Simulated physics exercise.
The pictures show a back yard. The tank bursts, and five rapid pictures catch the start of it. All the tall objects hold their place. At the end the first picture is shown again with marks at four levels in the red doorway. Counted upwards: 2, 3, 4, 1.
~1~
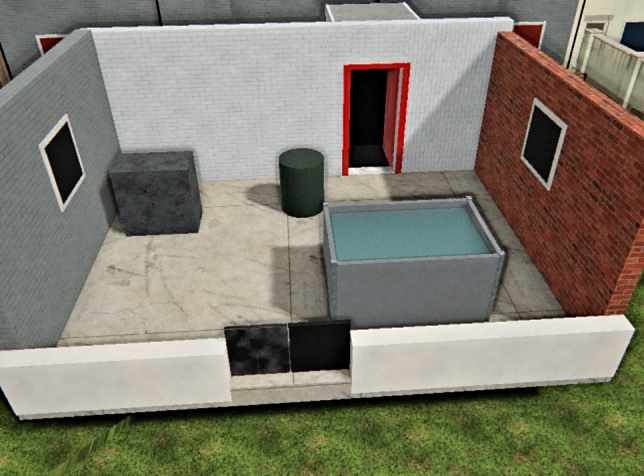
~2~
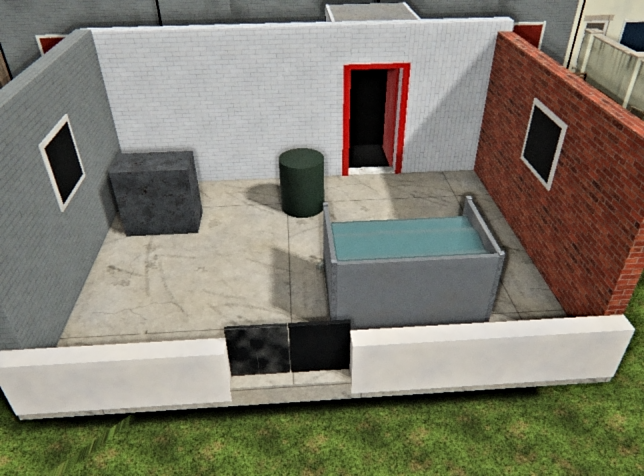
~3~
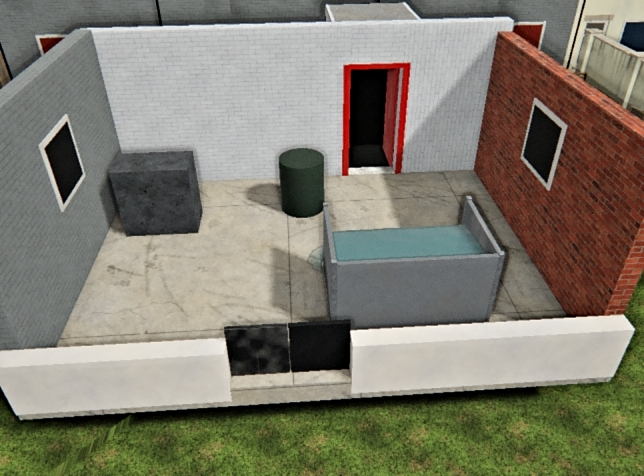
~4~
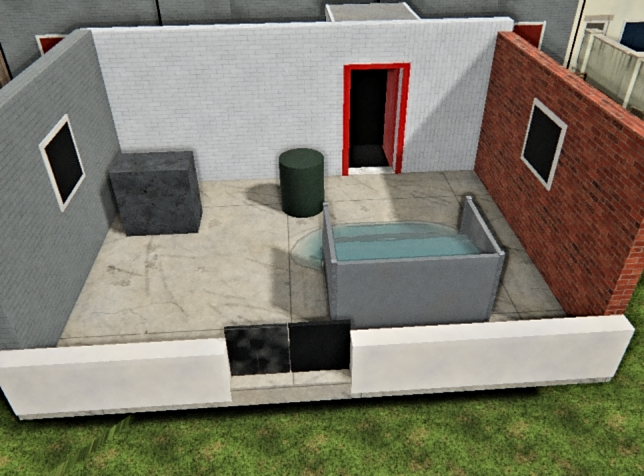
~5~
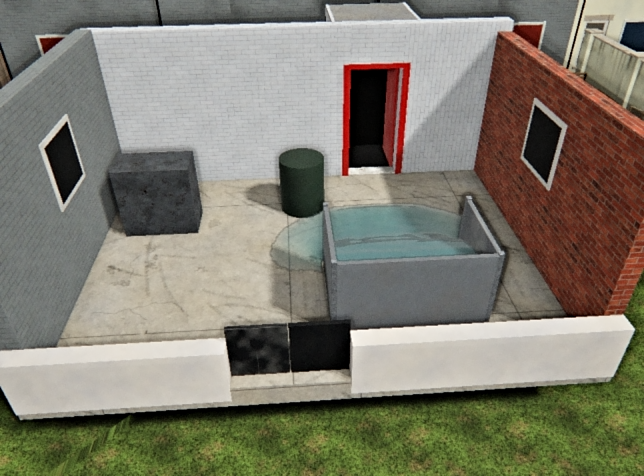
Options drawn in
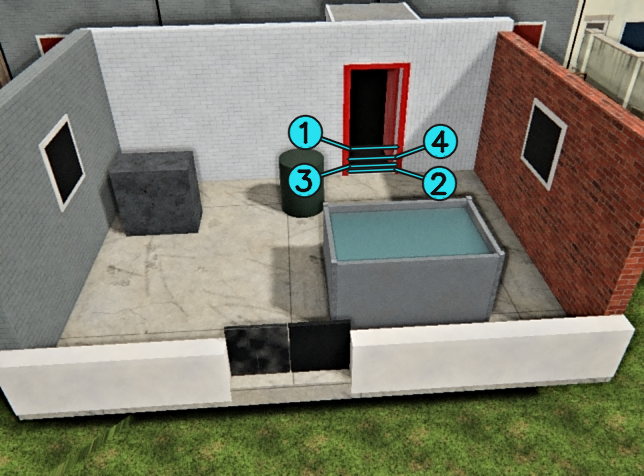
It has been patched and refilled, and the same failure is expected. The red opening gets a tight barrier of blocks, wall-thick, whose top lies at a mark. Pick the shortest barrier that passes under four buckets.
The limit is 1.
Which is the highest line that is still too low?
That is line 4.
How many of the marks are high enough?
One.
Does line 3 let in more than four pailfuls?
Yes, that goes wrong.
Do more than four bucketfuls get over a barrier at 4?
Yes, that goes wrong.
In cyan, 1 at (373, 147); 2 at (372, 170); 3 at (372, 165); 4 at (372, 158); from the bottom up 2, 3, 4, 1.
For line 1, a splash gets over, under a bucket.
For line 2, dozens of bucketfuls pour in.
For line 3, dozens of bucketfuls pour in.
For line 4, about 12 bucketfuls get in.
